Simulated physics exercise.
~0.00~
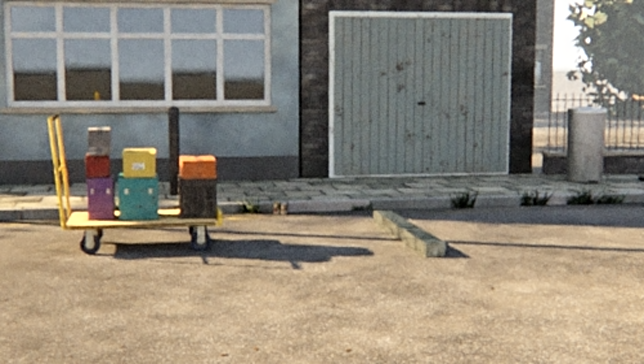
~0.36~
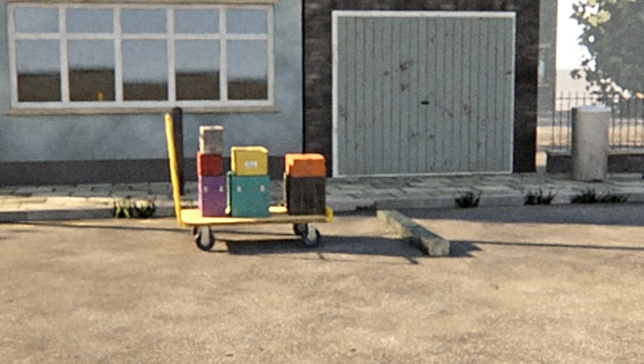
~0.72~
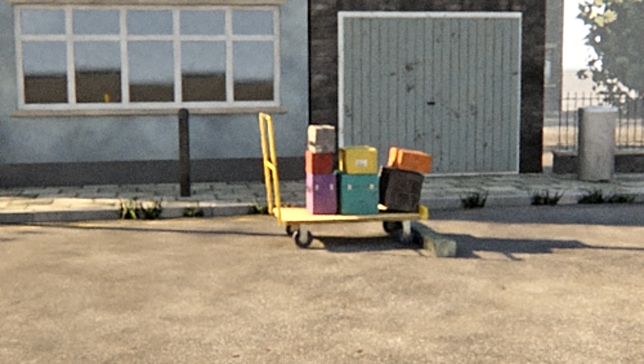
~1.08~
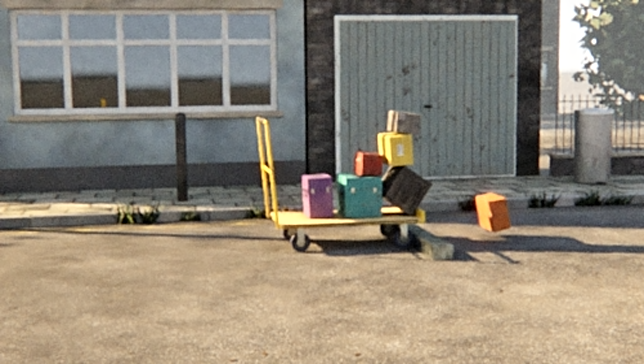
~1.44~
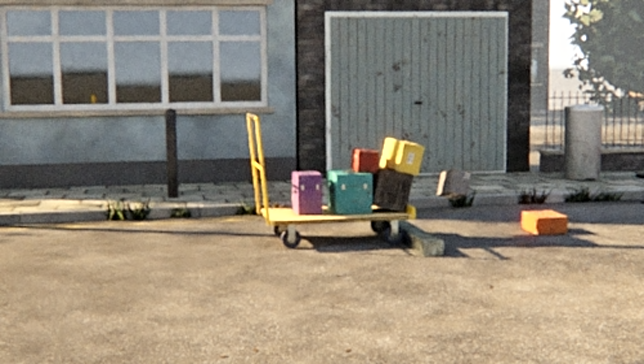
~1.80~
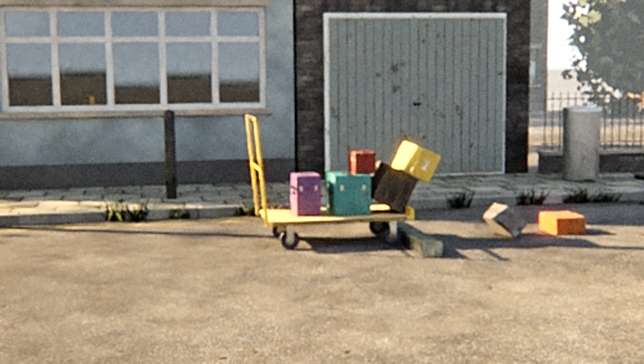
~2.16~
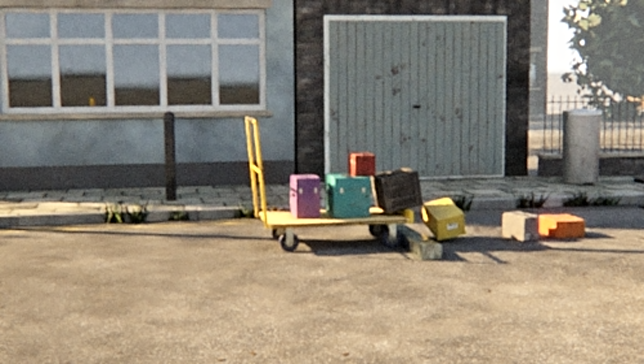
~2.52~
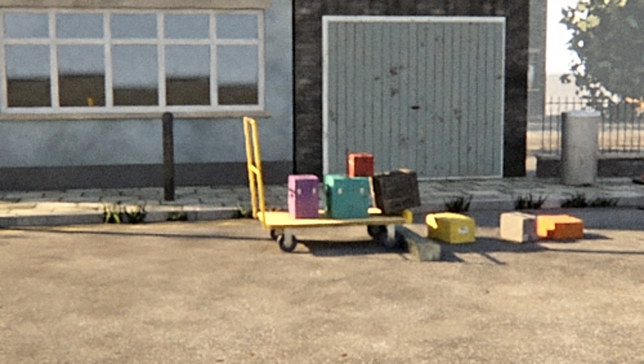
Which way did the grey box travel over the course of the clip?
The grey box moved to the right, first riding on the cart and then tumbling off its front end onto the ground.
On a paved yard outside a garage, a yellow cart stacked with colourful boxes rolled right and stopped against a low beam. The orange, grey and yellow boxes tumbled off ahead onto the ground, while the red, black, teal and purple ones stayed aboard.
